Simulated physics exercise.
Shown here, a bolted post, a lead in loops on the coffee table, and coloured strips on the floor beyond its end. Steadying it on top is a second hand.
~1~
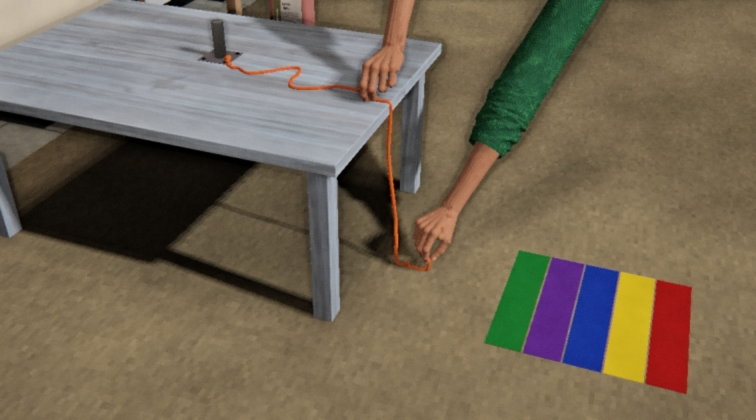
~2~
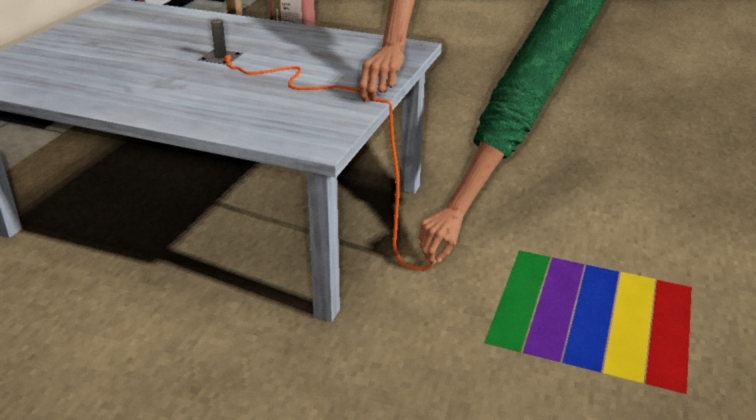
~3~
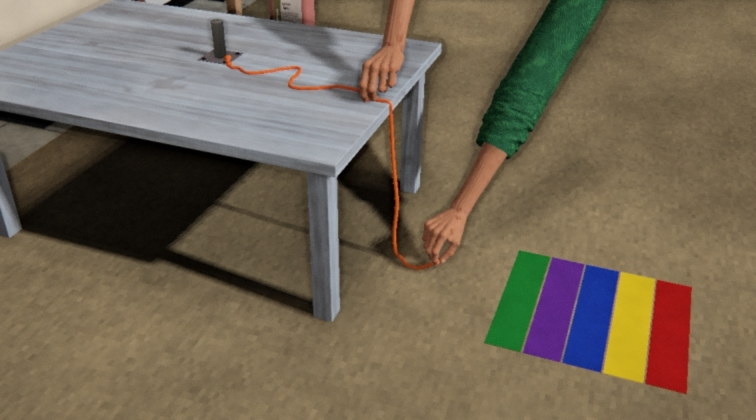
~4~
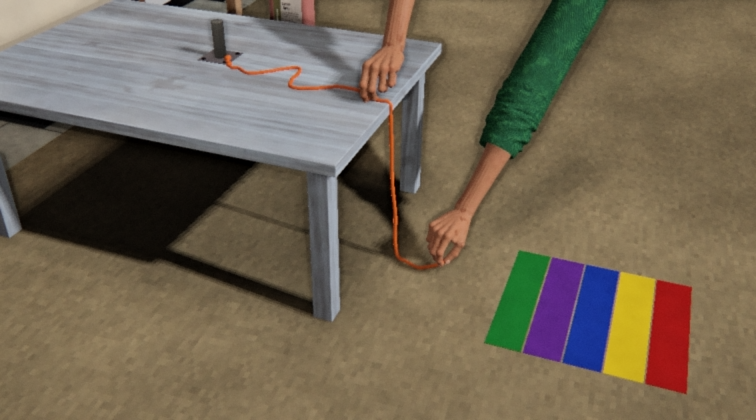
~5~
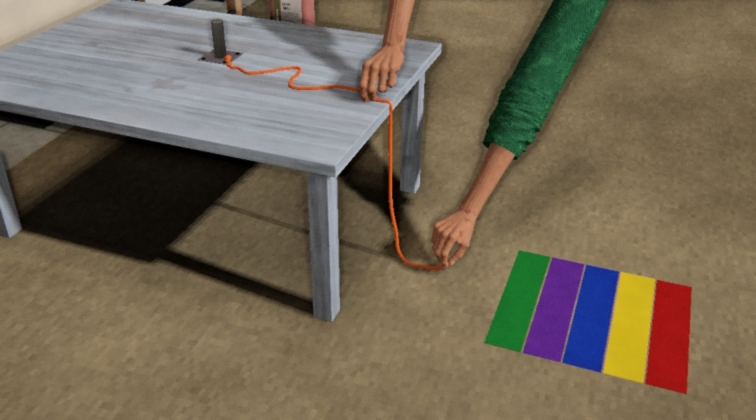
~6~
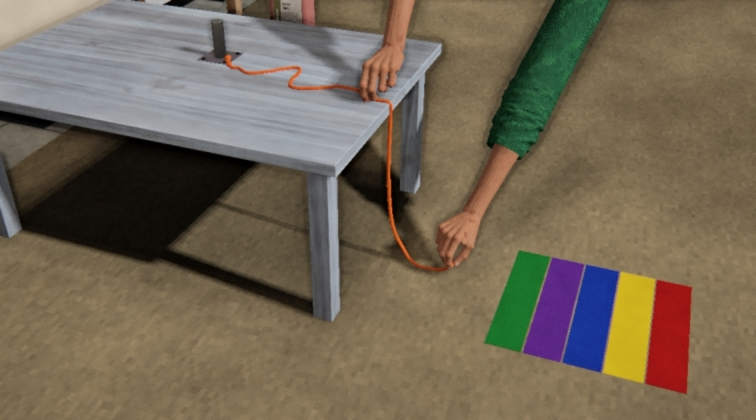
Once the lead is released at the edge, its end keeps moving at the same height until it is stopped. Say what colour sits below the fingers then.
It is yellow.
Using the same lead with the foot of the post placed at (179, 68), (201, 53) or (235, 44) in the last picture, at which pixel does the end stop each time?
In order, the pixels are (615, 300), (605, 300) and (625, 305).
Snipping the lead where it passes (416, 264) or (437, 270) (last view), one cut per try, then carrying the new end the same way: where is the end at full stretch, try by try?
Try 1: (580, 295); try 2: (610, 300).
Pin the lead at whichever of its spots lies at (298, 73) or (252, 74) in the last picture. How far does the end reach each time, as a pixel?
First (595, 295), then (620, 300).
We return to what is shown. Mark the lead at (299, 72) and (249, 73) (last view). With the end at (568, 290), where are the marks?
Around (328, 79) and around (275, 67).
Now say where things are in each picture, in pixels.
The first frame shows end (430, 259); green (509, 329); purple (547, 338); blue (586, 347); yellow (626, 357); red (667, 367).
The second frame shows end (435, 261); lead through (237, 68) (300, 71) (327, 88) (390, 107) (397, 180) (395, 244).
The third frame shows end (439, 261).
The fourth frame shows end (443, 262); lead through (237, 68) (300, 71) (327, 88) (390, 107) (392, 179) (395, 244).
The fifth frame shows end (448, 263).
The sixth frame shows end (452, 264); lead through (237, 68) (300, 71) (327, 88) (390, 107) (389, 178) (401, 244).
Soon after, end near (568, 290); over purple.
After that, end near (614, 301); over blue.
At the stop, end near (641, 307); over yellow. Over yellow.
